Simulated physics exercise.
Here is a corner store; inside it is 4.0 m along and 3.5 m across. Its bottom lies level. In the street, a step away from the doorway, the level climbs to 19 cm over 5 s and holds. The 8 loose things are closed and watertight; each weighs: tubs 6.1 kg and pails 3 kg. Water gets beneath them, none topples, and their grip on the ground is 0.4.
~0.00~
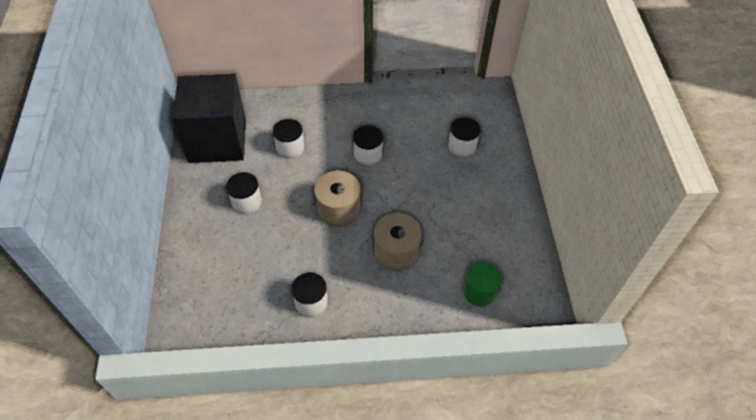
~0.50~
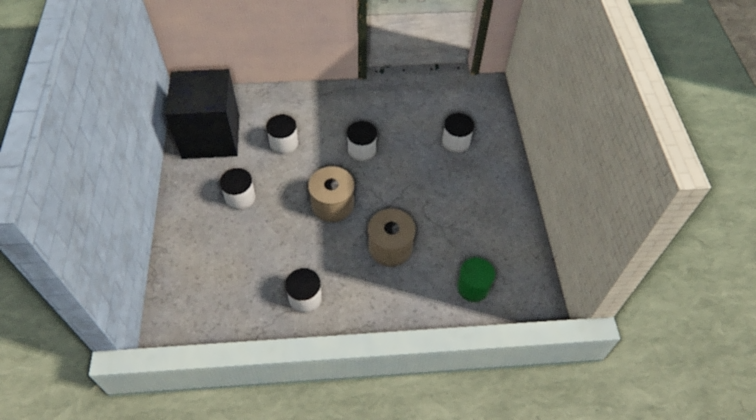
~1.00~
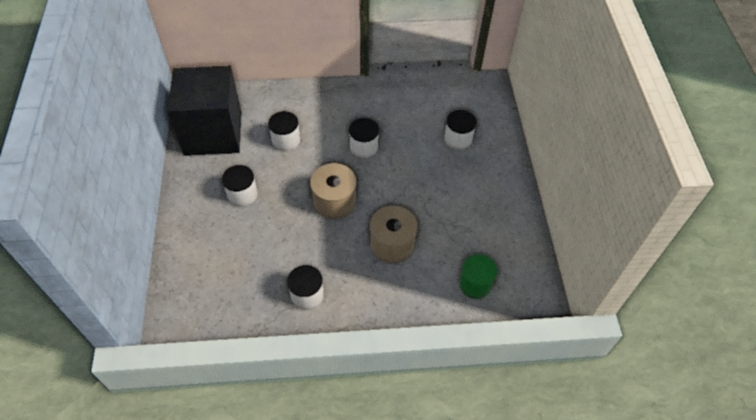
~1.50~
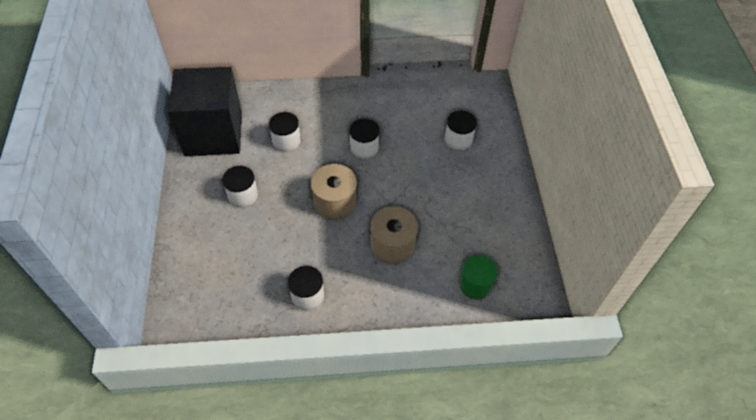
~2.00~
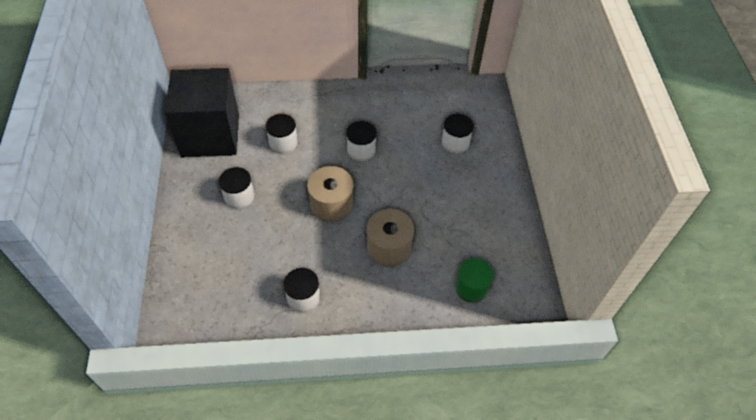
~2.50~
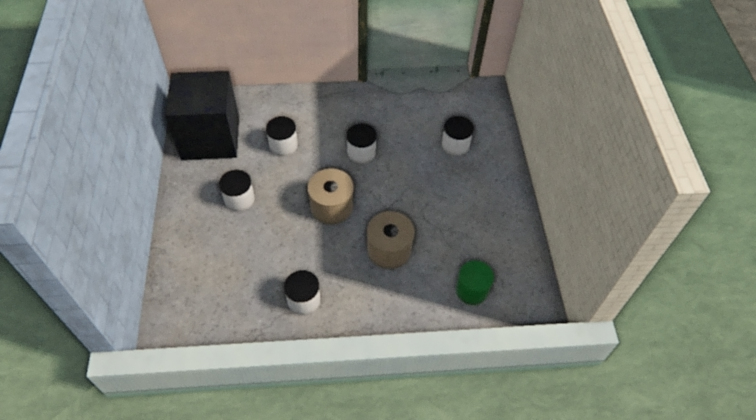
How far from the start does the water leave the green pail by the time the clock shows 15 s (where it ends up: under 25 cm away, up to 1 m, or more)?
Green pail gets carried off.
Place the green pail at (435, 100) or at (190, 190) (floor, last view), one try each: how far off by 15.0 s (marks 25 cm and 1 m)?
In that order: It ends far away; it travels far.
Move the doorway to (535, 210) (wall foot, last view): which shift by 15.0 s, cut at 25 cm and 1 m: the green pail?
In that case the green pail ends far away.
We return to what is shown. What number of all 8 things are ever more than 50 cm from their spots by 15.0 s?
8 of them.
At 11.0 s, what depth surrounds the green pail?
Roughly 12 cm.
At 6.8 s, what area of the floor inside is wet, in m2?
Roughly 10.0 m2.
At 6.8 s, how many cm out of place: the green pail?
About 40 cm.
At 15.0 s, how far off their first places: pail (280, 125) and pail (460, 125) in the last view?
In turn: 200 cm, 200 cm.
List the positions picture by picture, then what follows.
In the first frame, the green pail at (484, 277) rests on the ground; 0.0 m2 under water; 0 of 8 have shifted.
In the second frame, the green pail at (478, 273), on the bottom; 0.0 m2 under water; 0 of 8 have shifted.
In the third frame, the green pail at (480, 270), on the bottom; 0.0 m2 under water; 0 of 8 have shifted.
In the fourth frame, the green pail at (480, 270) rests on the ground; water covers 0.0 m2; 0 of 8 have shifted.
In the fifth frame, the green pail at (476, 273), on the bottom; 0.0 m2 under water; 0 of 8 have shifted.
In the sixth frame, the green pail at (477, 276) rests on the ground; 0.2 m2 under water; 0 of 8 have shifted.
After 3.5 s the green pail is near (477, 276), 0.0 m from its start, aground; 0 afloat.
After 6.8 s the green pail is near (497, 312), 0.4 m from its start, afloat; 3 afloat.
After 11.0 s the green pail is near (226, 255), 2.3 m from its start, afloat; 7 afloat.
After 15.0 s the green pail is near (370, 85), 2.5 m from its start, afloat; 8 afloat.
